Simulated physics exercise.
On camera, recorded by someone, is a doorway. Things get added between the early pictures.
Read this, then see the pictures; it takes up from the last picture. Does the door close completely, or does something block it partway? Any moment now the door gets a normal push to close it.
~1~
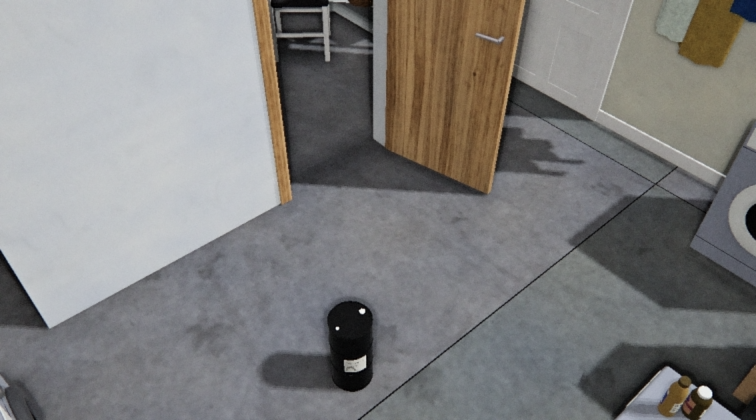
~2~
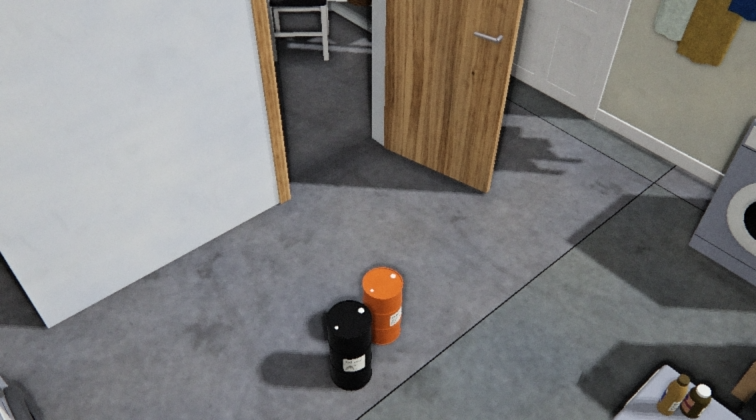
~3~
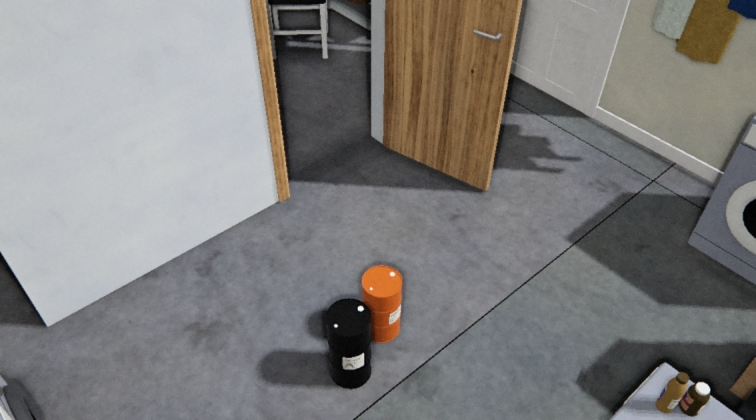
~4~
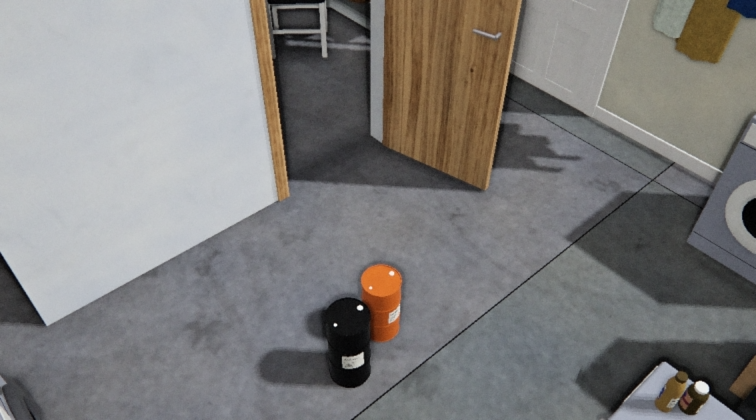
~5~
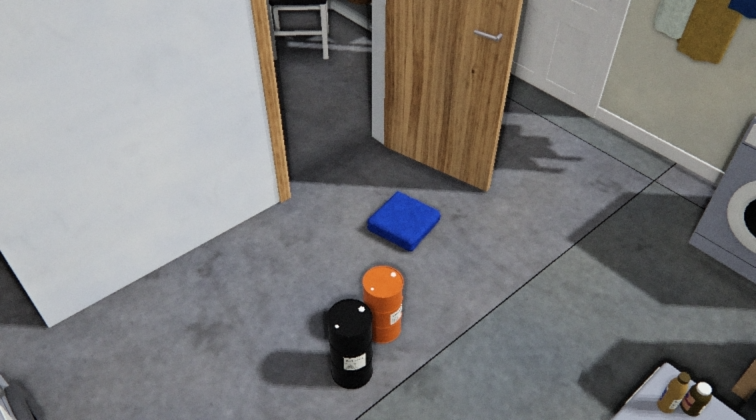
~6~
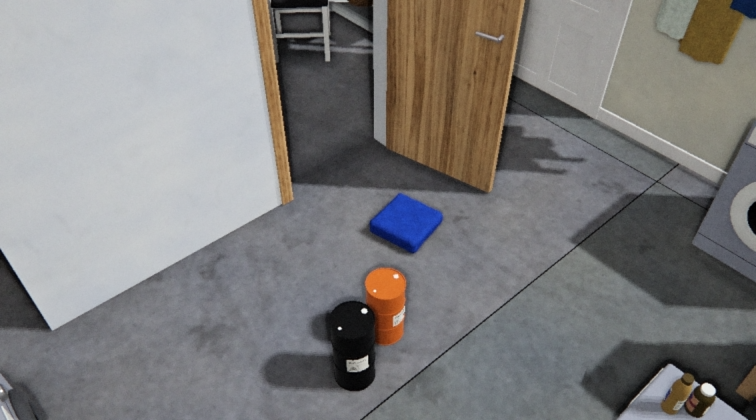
The opening is covered.
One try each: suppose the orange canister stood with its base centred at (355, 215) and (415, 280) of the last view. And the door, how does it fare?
Try one: Gets held up; try two: Swings all the way.
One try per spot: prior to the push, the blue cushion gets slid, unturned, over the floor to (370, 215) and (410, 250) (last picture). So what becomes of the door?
The first time the door is obstructed, the second time it finishes its swing.
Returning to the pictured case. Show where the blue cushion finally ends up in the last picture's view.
Near (335, 245).
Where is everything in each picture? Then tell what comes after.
In the first picture, door wide open and still; black canister (351, 348).
In the second picture, door wide open and still; black canister (350, 347); orange canister (382, 307).
In the third picture, door wide open and still; black canister (350, 345); orange canister (382, 305).
In the fourth picture, door wide open and still; black canister (349, 344); orange canister (381, 304).
In the fifth picture, door wide open and still; black canister (351, 345); orange canister (383, 305).
In the sixth picture, door wide open and still; blue cushion (406, 222); black canister (354, 347).
Then, 0.70 s on from there, door 68° open; blue cushion shifted a little near (398, 227).
Then, 1.00 s on from there, door 47° open; blue cushion shifted about its own width near (360, 238).
Then, 1.30 s on from there, door 26° open; blue cushion shifted about its own width near (336, 245).
In the end, door 0° open; moved from the start, blue cushion; the other 2 unmoved. At the end, from the last picture's camera, blue cushion near (335, 245).
